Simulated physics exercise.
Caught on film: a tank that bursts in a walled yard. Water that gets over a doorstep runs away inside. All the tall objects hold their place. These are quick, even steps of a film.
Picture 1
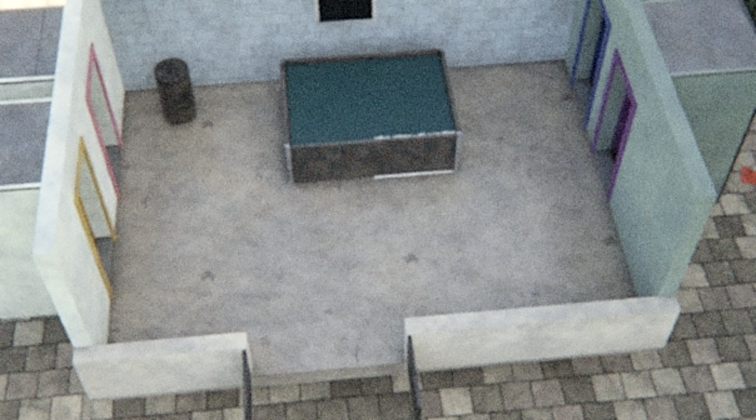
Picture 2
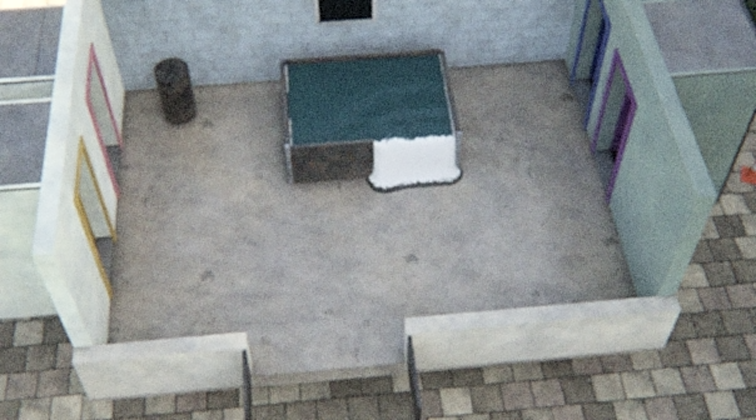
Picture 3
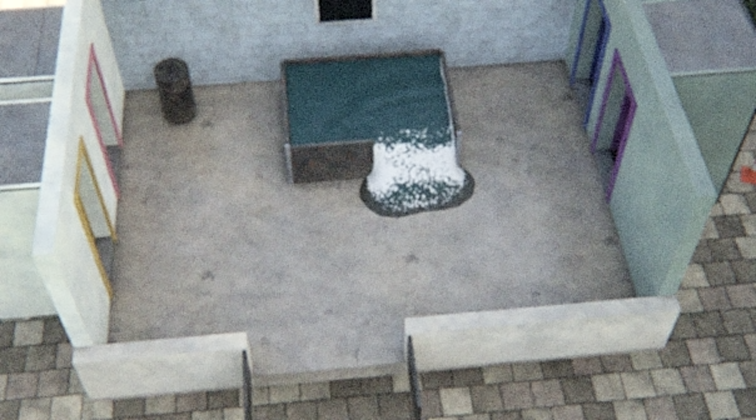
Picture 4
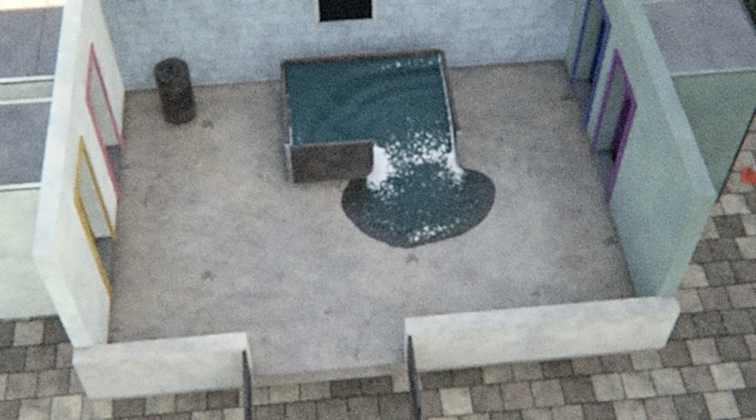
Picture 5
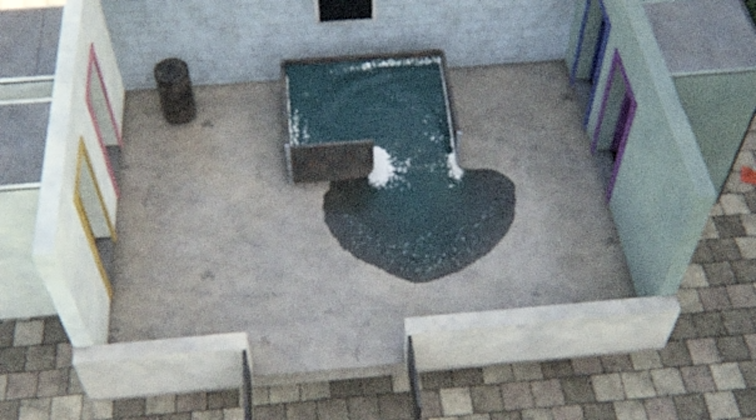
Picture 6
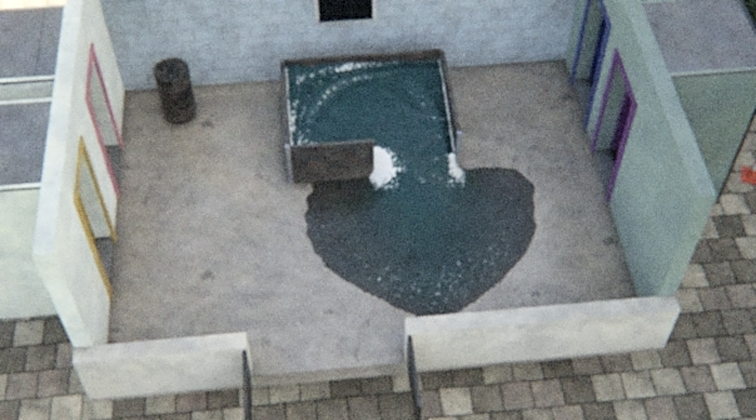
Water bursts from the front of a tank and spreads across the walled yard's floor.
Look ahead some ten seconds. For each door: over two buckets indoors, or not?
One by one: The blue door admits no more than that; the yellow door admits no more than that; the purple door admits no more than that; the pink door admits no more than that.
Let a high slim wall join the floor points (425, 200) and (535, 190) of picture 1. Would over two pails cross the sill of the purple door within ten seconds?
Purple door floods.
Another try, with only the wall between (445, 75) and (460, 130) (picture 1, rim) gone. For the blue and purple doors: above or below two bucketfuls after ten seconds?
Blue door takes more, purple door floods.
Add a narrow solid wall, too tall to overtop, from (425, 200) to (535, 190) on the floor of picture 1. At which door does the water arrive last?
Last comes the pink-painted one.
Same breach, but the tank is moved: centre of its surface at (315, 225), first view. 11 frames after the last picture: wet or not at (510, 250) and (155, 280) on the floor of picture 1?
One after the other: Under water, no water.
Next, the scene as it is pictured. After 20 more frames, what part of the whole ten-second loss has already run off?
I make it 45 per cent.
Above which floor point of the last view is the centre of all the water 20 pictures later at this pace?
Near (437, 210).
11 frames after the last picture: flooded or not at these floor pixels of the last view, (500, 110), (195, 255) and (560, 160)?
As listed: No water, dry, not flooded.
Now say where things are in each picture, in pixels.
Still water in the tank at (368, 100), in the first picture.
The front is at (373, 184), out from the gap at (414, 161), in the second picture.
The front is at (381, 211), out from the gap at (414, 162), in the third picture.
The front is at (397, 242), out from the gap at (414, 163), in the fourth picture.
Water pours out at (414, 163) and has run to (414, 277), in the fifth picture.
The front is at (424, 311), out from the gap at (414, 162), in the sixth picture.
A moment on, water covers 35 % of the floor; the blue door not reached, the yellow door not reached, the purple door not reached, the pink door not reached.
Next, water covers 35 % of the floor; the blue door not reached, the yellow door not reached, the purple door wet at the sill, nothing in, the pink door not reached.
Then, water covers 40 % of the floor; the blue door not reached, the yellow door not reached, the purple door wet at the sill, nothing in, the pink door not reached.
Later, water covers 65 % of the floor; the blue door wet at the sill, nothing in, the yellow door wet at the sill, nothing in, the purple door wet at the sill, nothing in, the pink door not reached.
In the end, water covers 90 % of the floor; the blue door wet at the sill, nothing in, the yellow door wet at the sill, nothing in, the purple door wet at the sill, nothing in, the pink door wet at the sill, nothing in.
